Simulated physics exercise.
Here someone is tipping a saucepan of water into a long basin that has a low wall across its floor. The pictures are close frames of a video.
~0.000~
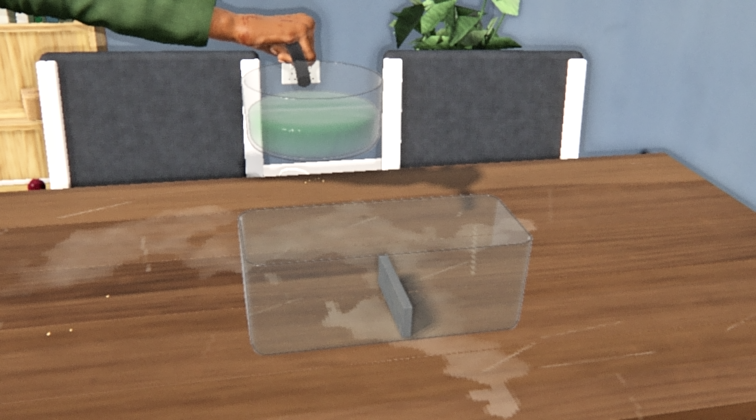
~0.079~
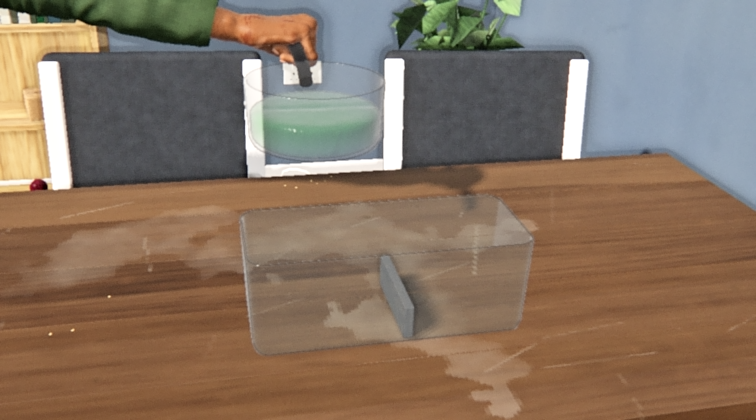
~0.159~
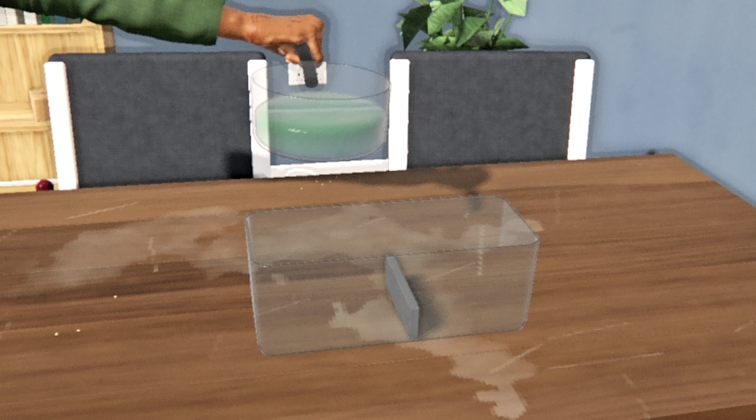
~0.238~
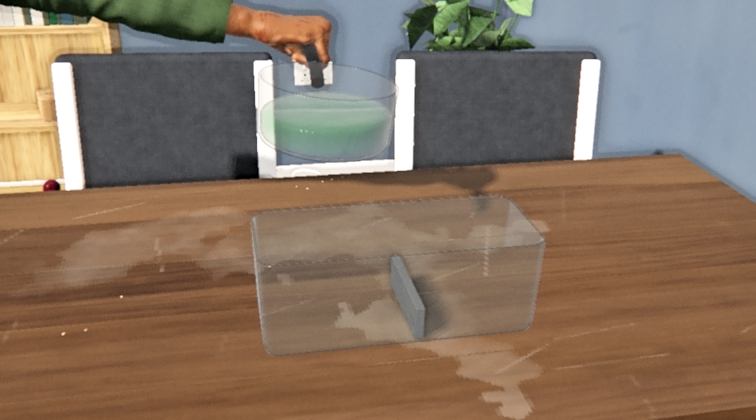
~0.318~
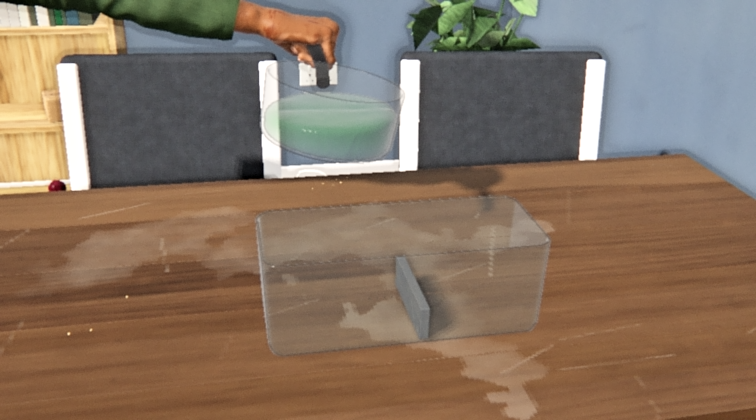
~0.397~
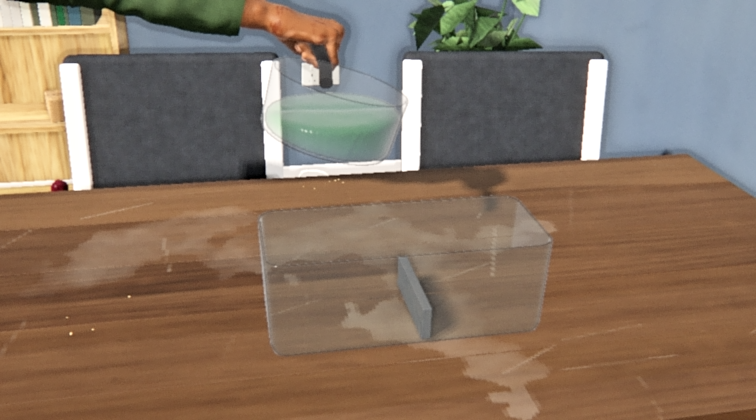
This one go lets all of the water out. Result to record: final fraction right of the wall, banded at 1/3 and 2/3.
Most likely the right of the wall will hold upwards of two thirds.
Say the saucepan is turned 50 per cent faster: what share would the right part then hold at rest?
I'd put it at some 65 percent.
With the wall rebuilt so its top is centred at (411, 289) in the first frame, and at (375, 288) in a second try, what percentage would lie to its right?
In order, 55 and 90 in a hundred.
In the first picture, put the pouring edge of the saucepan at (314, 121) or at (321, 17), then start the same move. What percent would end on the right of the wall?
0 % and 20 %.
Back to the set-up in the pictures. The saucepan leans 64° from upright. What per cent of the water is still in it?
60 %.
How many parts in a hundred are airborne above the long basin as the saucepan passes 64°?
Estimated: 30 per cent or thereabouts.
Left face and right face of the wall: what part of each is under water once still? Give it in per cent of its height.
About 10 left, about 50 right.
After 0.90 s the tilt is 64° and 61 per cent is still to pour, 1 is left of the wall and 10 right of it.
After 1.26 s the tilt is 95° and 13 per cent is still to pour, 8 is left of the wall and 68 right of it.
After 1.64 s the tilt is 104° and 0 per cent is still to pour, 23 is left of the wall and 75 right of it.
After 2.06 s the tilt is 104° and 0 per cent is still to pour, 24 is left of the wall and 75 right of it.
In the end 24 per cent lies left of the wall, 75 right of it and 1 outside.
